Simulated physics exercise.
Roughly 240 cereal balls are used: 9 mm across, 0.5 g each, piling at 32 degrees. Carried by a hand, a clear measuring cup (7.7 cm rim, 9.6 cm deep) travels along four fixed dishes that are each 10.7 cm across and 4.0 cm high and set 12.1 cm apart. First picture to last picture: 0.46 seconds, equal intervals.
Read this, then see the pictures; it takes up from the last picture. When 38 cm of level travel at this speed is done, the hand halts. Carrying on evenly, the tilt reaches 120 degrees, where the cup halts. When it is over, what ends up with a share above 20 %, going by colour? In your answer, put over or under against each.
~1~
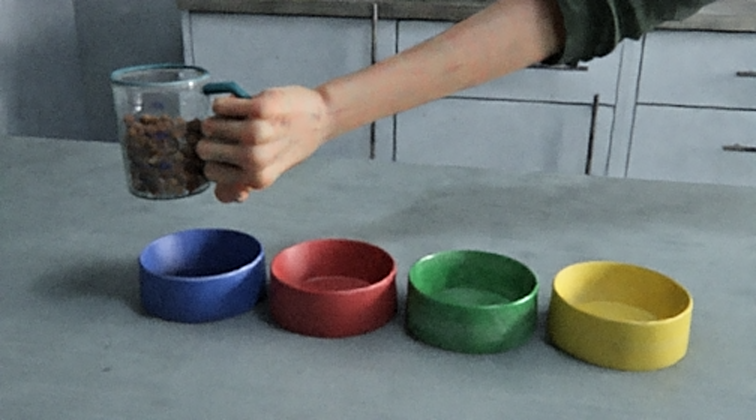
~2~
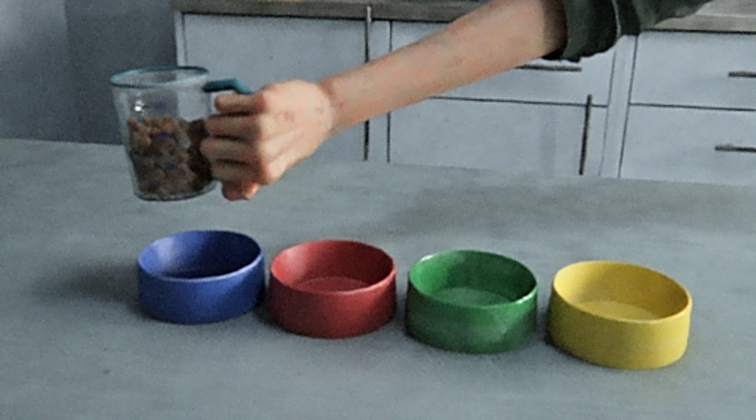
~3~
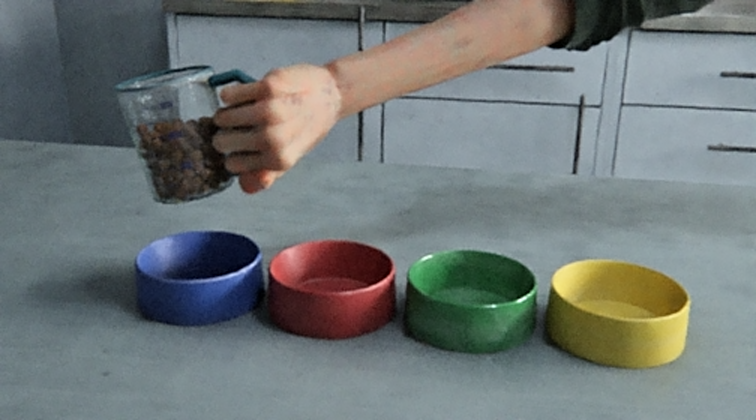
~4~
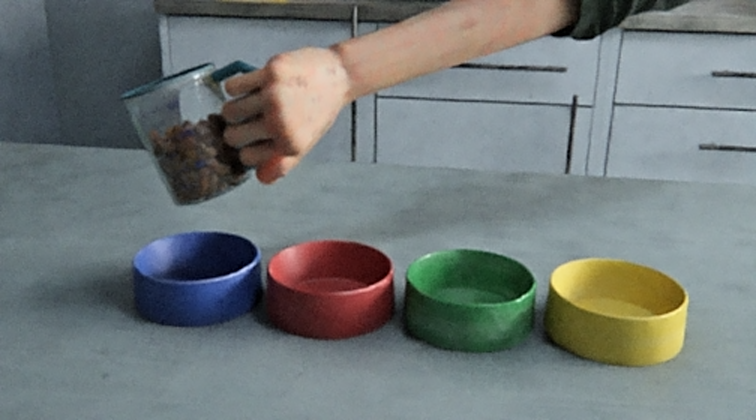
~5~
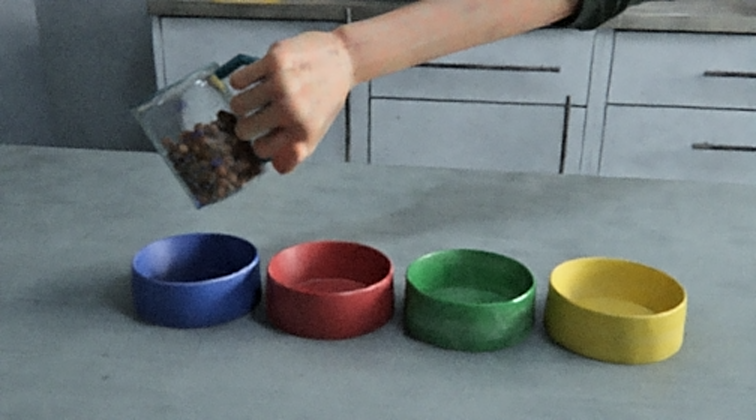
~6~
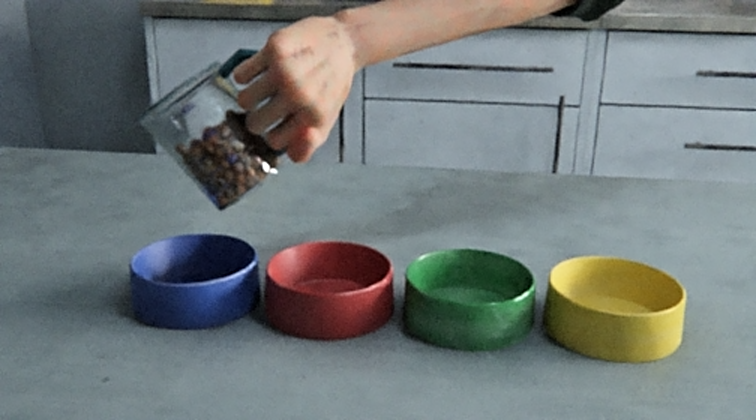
Red - over; blue - under; green - under; yellow - under; counter - under.
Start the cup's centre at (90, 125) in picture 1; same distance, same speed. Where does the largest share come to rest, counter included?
Most of it lands at blue.
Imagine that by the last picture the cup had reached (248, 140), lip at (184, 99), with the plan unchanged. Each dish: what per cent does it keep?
Per cent kept: Red 0; blue 0; green 60; yellow 10.
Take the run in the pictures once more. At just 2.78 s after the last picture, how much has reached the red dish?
Roughly 95 in a hundred.
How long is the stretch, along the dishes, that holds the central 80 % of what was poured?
Length: About 6 cm.
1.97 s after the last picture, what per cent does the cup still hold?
About 0 %.
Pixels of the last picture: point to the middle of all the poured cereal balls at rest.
Somewhere near (321, 289) in the last picture.
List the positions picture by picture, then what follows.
The first frame shows cup at (165, 132), tilt 0 degrees, lip at (117, 73), moved 0.0 cm; middle of the pieces at (168, 148); blue dish at (202, 252); red dish at (334, 264); green dish at (473, 277); yellow dish at (621, 291).
The second frame shows cup at (169, 133), tilt 3 degrees, lip at (117, 77), moved 0.5 cm; middle of the pieces at (172, 150).
The third frame shows cup at (180, 135), tilt 11 degrees, lip at (122, 85), moved 1.6 cm; middle of the pieces at (186, 151).
The fourth frame shows cup at (191, 136), tilt 20 degrees, lip at (127, 95), moved 2.8 cm; middle of the pieces at (199, 152).
The fifth frame shows cup at (204, 137), tilt 28 degrees, lip at (136, 106), moved 4.0 cm; middle of the pieces at (214, 152).
The sixth frame shows cup at (216, 139), tilt 36 degrees, lip at (145, 117), moved 5.2 cm; middle of the pieces at (228, 152); blue dish at (195, 258); red dish at (330, 267); green dish at (470, 275); yellow dish at (616, 284).
Then, 1.18 s after the last picture, tilt 120 degrees; cup holds 10 %, red 80 %.
Then, 1.97 s after the last picture, tilt 120 degrees; cup holds 0 %, red 95 %.
Then, 2.78 s after the last picture, tilt 120 degrees; cup holds 0 %, red 95 %.
In the end, red 95 %, blue 0 %, green 0 %, yellow 0 %, counter 5 %.
